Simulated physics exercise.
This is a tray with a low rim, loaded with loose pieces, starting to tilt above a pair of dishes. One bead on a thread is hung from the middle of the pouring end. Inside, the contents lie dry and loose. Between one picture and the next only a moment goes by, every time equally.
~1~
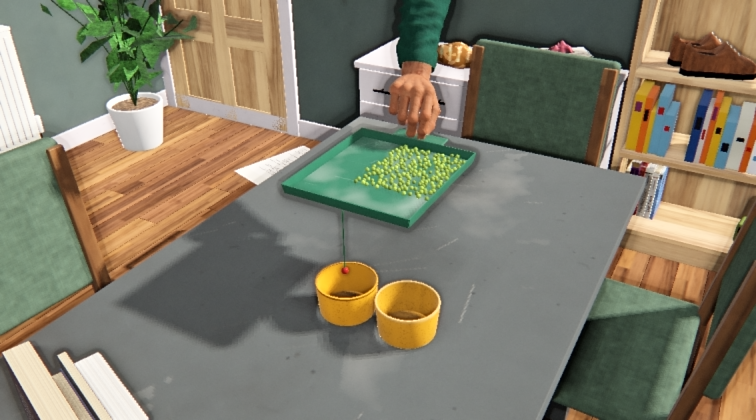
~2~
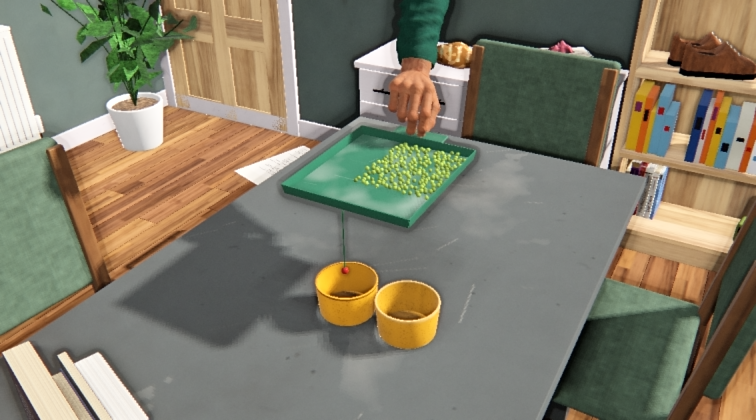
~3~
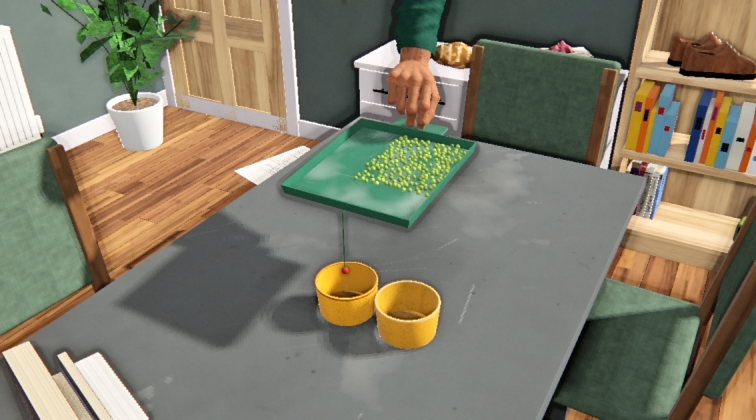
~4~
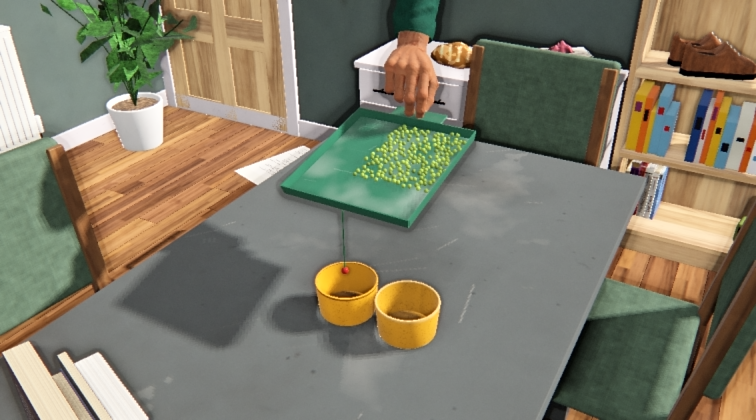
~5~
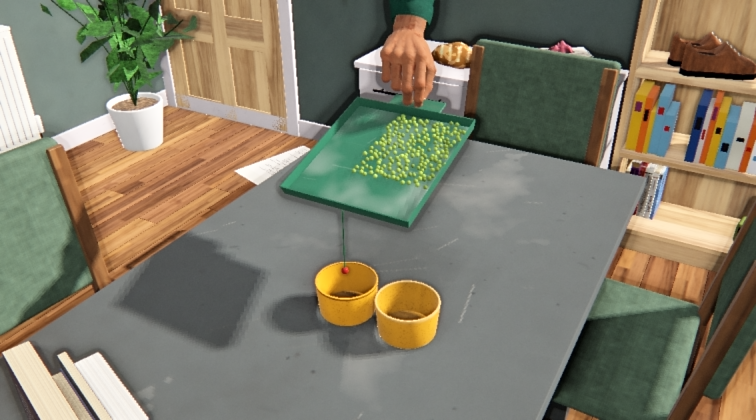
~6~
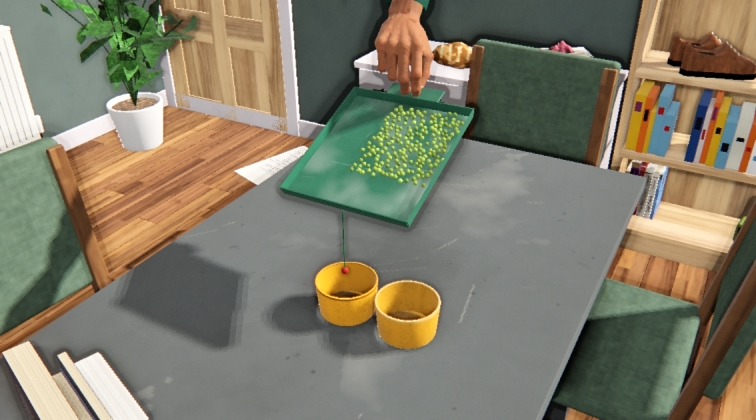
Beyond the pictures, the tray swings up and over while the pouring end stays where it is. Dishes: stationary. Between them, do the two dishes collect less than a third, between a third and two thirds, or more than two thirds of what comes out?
Expect the dishes to keep a minority of the load, below a third.
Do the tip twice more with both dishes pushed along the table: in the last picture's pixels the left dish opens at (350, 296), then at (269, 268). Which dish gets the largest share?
For the first try I'd say the dish over on the left, and for the second, the dish over on the right.
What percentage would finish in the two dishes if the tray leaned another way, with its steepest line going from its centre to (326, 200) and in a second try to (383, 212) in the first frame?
You'd get 10 per cent the first time and 90 per cent the second time.
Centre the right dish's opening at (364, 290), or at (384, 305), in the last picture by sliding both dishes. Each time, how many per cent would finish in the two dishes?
In order, 50 % and 70 %.
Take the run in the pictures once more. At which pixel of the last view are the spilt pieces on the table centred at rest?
Estimated middle: Around (335, 351).
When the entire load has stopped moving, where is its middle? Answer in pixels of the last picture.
(339, 340).
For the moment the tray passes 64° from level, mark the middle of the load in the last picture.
Near (360, 211).
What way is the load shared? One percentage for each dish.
The left dish has 20 per cent, the right dish has 10.
Just after the last frame, tray tipped steeply; the larger part on the tray; roughly a quarter in the air.
A moment on, tray tipped past a quarter turn; roughly half on the tray; just a few in the right dish; just a few in the left dish; roughly a third outside both; about a tenth in the air.
Further on, tray tipped past a quarter turn; about a tenth in the right dish; roughly a quarter in the left dish; the larger part outside both.
When it is over, tray tipped past a quarter turn; about a tenth in the right dish; roughly a quarter in the left dish; the larger part outside both.
